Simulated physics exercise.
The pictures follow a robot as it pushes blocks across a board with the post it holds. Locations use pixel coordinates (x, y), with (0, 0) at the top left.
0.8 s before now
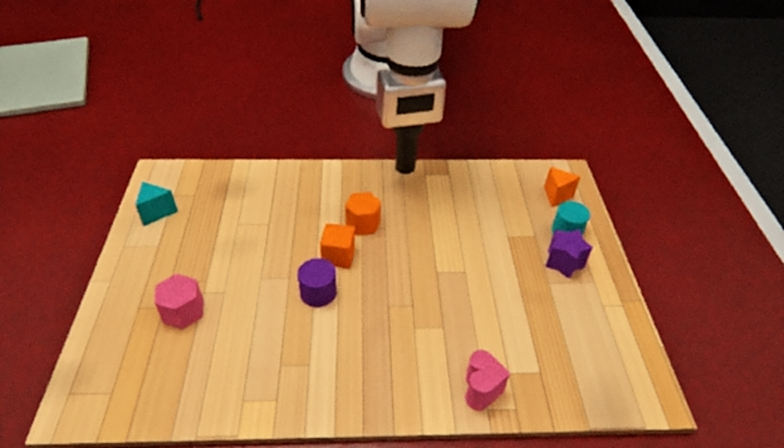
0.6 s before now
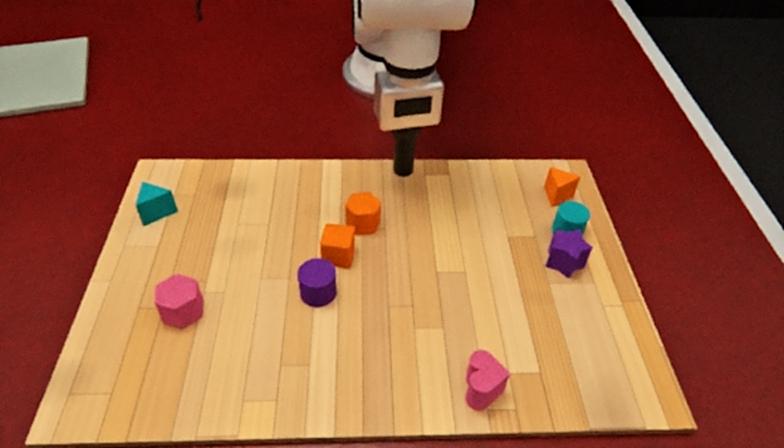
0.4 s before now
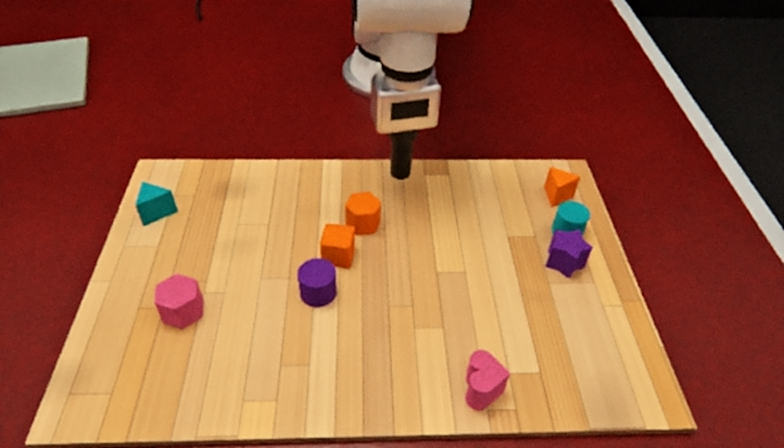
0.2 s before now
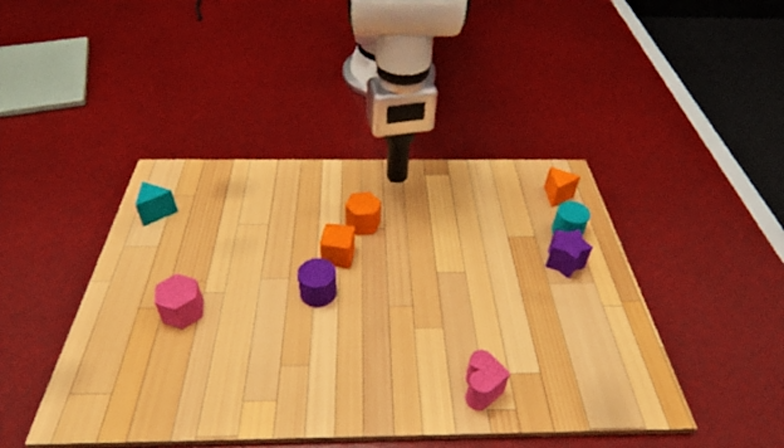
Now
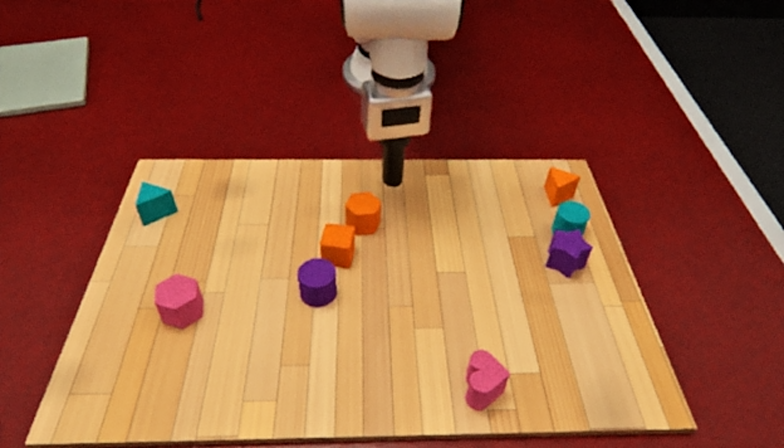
Robot arm edging slightly left and down over a wooden board, while the scattered orange, purple, pink and teal blocks stay still.
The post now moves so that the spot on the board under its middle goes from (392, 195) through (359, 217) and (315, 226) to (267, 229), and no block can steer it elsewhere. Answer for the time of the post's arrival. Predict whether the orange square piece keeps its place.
It is moved from its place.
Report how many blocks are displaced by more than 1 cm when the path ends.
The result: Two blocks.
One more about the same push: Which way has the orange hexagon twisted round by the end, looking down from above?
It twists anticlockwise.
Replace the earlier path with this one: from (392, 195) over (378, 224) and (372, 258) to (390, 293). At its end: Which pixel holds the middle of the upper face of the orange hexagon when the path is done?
It should be at about (345, 217).
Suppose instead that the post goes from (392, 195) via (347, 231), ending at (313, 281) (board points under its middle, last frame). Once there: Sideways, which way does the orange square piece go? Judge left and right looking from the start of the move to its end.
Left.
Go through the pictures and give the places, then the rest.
Tip of the post at (405, 168), middles of tops, purple cylinder at (317, 272), orange square piece at (338, 235), orange hexagon at (363, 203), in the first picture.
Post at (403, 170), nothing pushed, in the second picture.
Post at (400, 173), nothing pushed, in the third picture.
Post at (397, 177), nothing pushed, in the fourth picture.
Post at (393, 180), purple cylinder at (317, 272), orange square piece at (338, 235), orange hexagon at (363, 203), in the fifth picture.
On the path given first. One third of the way, post at (359, 202); orange hexagon at (351, 215), turned 35° anticlockwise.
Two thirds of the way, post at (313, 211); purple cylinder at (316, 276); orange square piece at (332, 248), turned 20° anticlockwise; orange hexagon at (330, 224), turned 70° anticlockwise.
At the end, post at (264, 214); purple cylinder at (316, 276); orange square piece at (332, 248), turned 20° anticlockwise; orange hexagon at (330, 224), turned 70° anticlockwise.
